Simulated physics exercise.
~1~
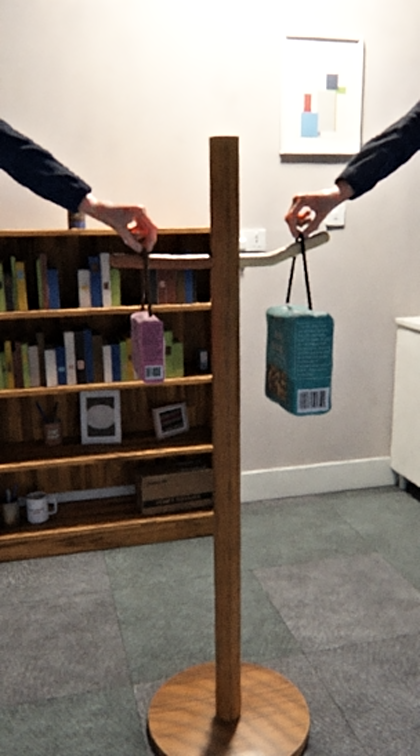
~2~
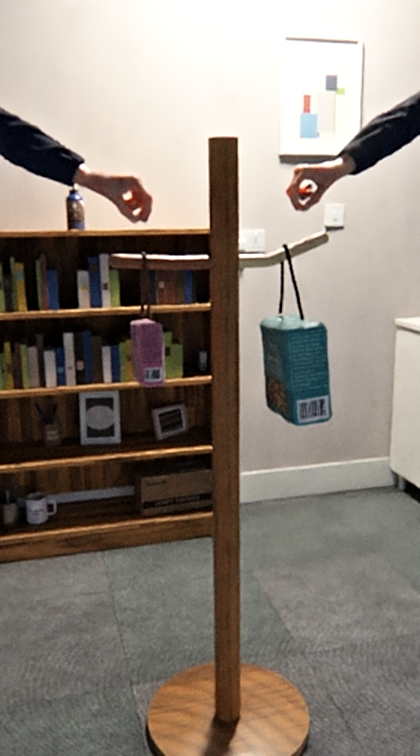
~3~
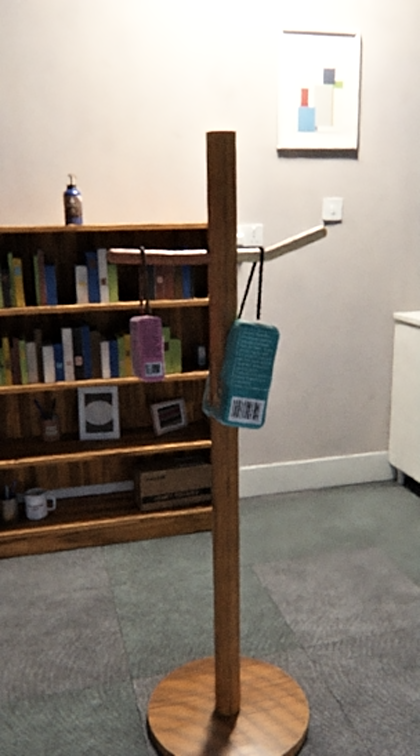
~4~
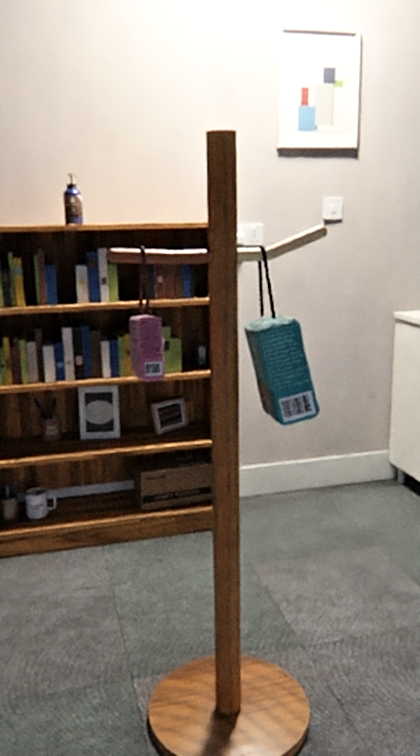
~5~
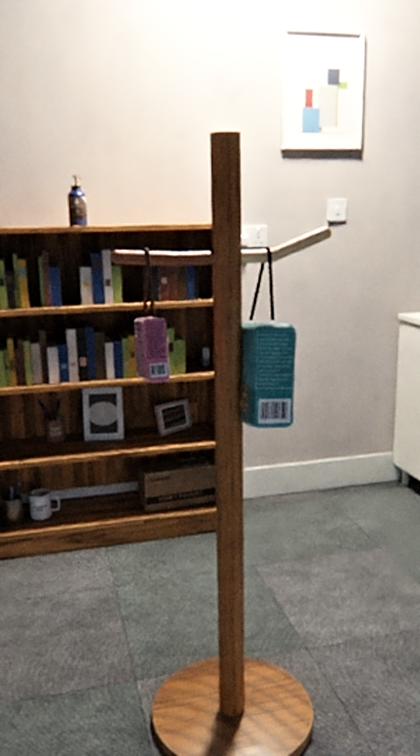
A turquoise sack slides inward and swings after hands release it, staying up beside a pink pouch.
